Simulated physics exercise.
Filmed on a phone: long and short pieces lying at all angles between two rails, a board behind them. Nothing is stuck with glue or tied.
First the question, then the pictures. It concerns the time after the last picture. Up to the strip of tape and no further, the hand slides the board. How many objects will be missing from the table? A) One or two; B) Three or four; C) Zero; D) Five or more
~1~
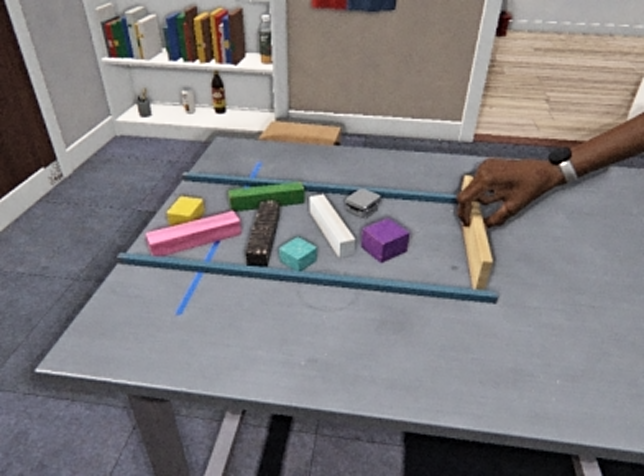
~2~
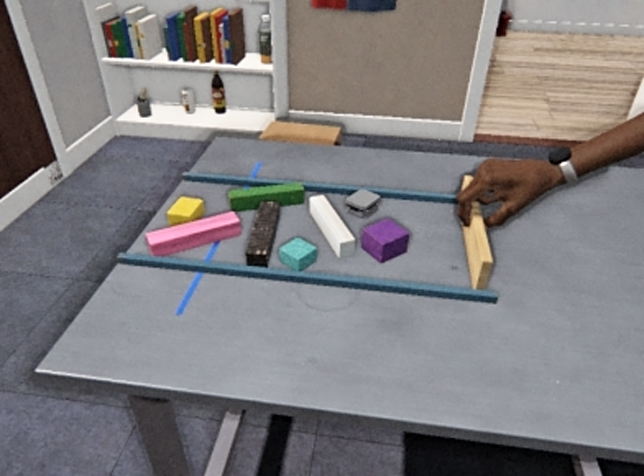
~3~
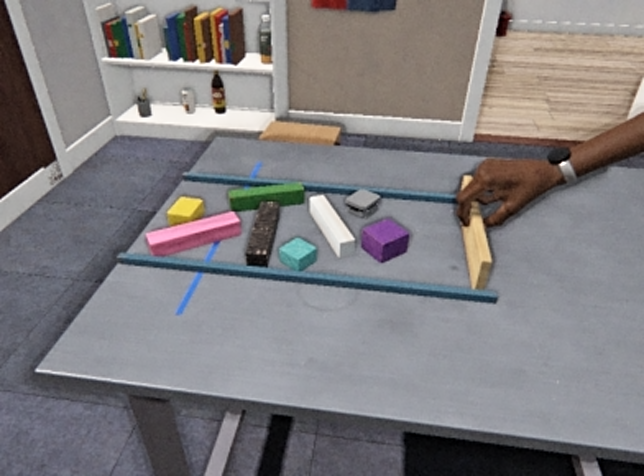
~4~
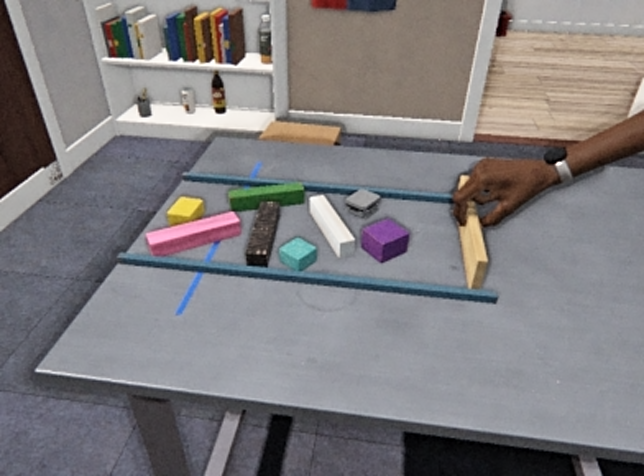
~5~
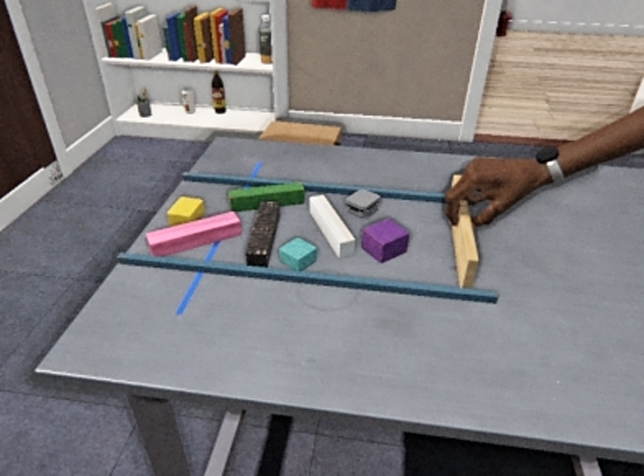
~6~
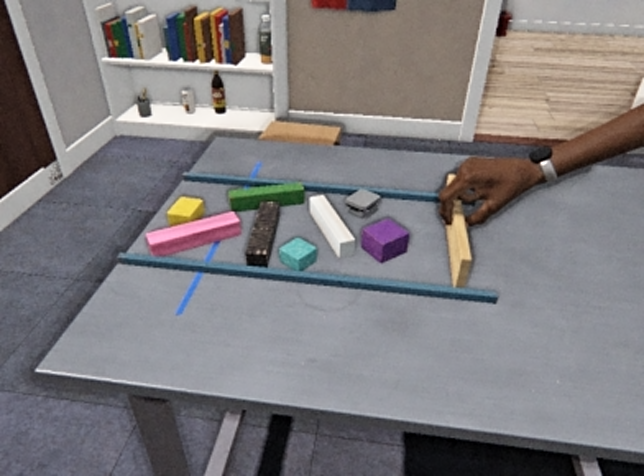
One or two.
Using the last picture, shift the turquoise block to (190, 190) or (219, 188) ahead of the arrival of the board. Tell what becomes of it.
For the turquoise block: Still there and then still there.
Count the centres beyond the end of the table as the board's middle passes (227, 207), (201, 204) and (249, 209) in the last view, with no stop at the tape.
Counts by place: 2 / 4 / 1.
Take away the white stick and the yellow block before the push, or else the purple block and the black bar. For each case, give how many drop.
In the first try 0, in the other 0.
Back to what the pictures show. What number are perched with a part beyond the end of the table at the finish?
I'd say 2 of them.
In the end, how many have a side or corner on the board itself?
3 are in contact with it.
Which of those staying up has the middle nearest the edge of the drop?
The black bar is the one.
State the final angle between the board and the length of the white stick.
I'd say it's about 20° out of line.
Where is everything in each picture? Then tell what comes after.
Yellow block (186, 213); pink stick (195, 234); green bar (267, 197); board (473, 229); tape (228, 222), in the first picture.
Pink stick (195, 234); purple block (385, 240), in the second picture.
Green bar (267, 197); turquoise block (298, 255), in the third picture.
Yellow block (186, 213); grey case (363, 205), in the fourth picture.
Pink stick (195, 234); board (461, 228), in the fifth picture.
Yellow block (186, 213); pink stick (195, 234); green bar (267, 197); board (455, 227); tape (228, 222), in the sixth picture.
Early on, none off yet; yellow block at rest near (186, 213); pink stick at rest near (195, 234); green bar at rest near (267, 197).
Finally, the number that fall off is one or two; lost, pink stick and yellow block.
